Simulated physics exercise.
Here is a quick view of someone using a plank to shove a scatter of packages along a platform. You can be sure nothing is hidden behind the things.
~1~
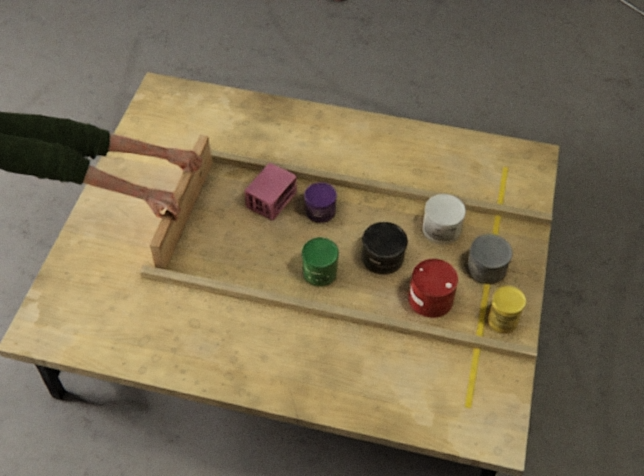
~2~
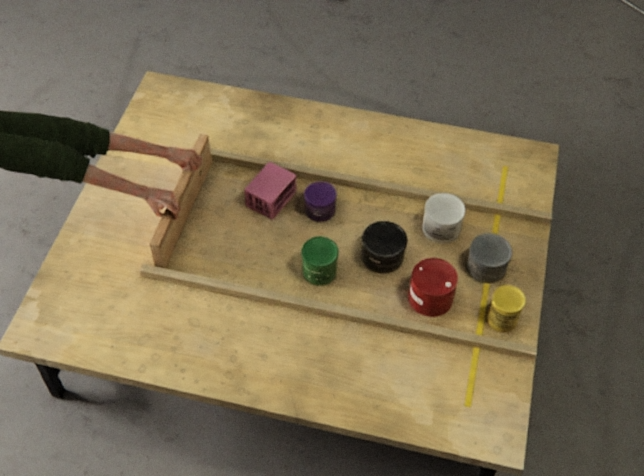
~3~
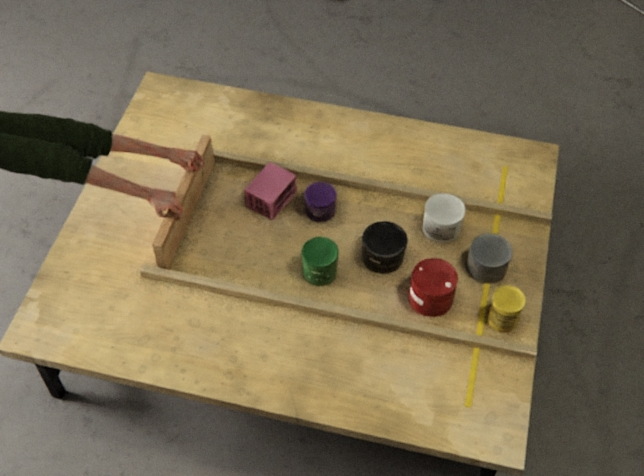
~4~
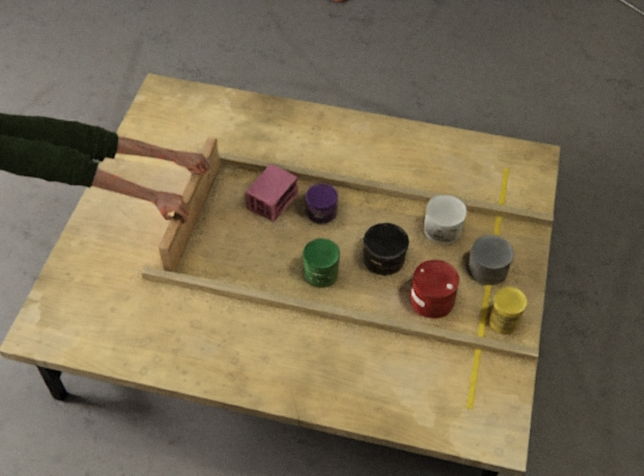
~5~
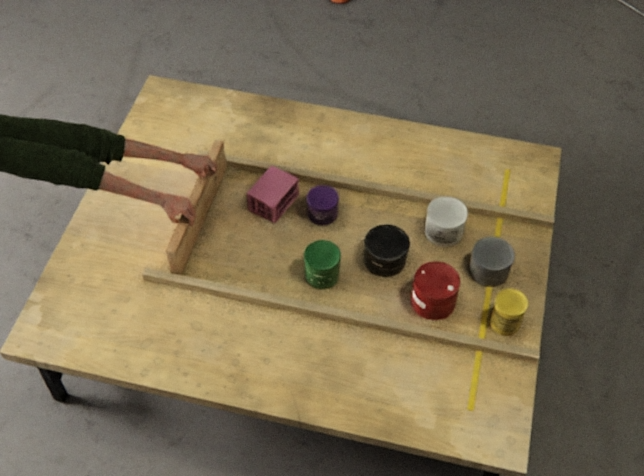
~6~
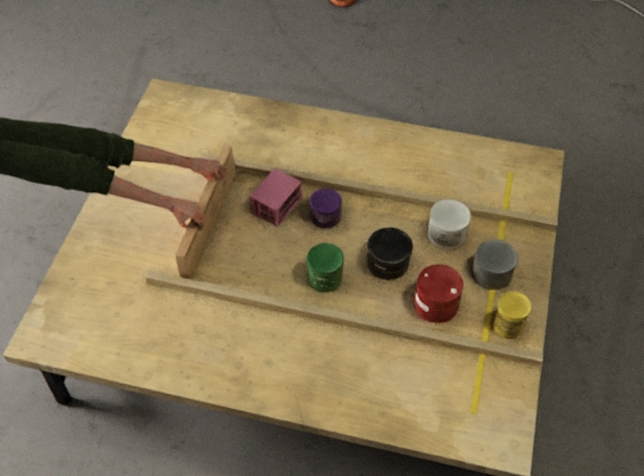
We see two hands holding a wooden plank at the left of a tabletop scattered with colourful containers and a pink crate; the plank stays nearly still, then slides slightly right, while the containers barely shift in view.
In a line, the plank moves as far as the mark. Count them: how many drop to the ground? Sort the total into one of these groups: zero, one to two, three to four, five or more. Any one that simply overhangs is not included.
It goes in the group three to four.
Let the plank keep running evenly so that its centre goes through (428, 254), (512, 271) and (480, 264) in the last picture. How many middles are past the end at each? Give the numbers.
The numbers past the end are 0, 5 and 2.
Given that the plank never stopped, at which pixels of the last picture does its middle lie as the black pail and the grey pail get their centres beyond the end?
(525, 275) and (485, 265), roughly.
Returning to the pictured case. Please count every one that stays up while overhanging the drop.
The total comes out at 1.
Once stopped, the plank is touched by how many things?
It's 3 of them.
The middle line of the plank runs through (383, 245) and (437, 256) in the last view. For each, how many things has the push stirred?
Counts: 5 / 8.
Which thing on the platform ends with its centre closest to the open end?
That would be the purple pail.
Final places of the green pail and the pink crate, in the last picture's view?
The green pail comes to rest at (509, 309), and the pink crate comes to rest at (518, 242).
Soon after, none off yet; yellow pail at rest near (512, 316); grey pail at rest near (494, 265); red canister at rest near (438, 294).
Then, none off yet; yellow pail moved about its own width near (532, 321); grey pail moved a little near (508, 271); red canister moved about its own width near (496, 305).
By the end, the number that fall off is three or four; fallen, white pail, red canister, grey pail and yellow pail.
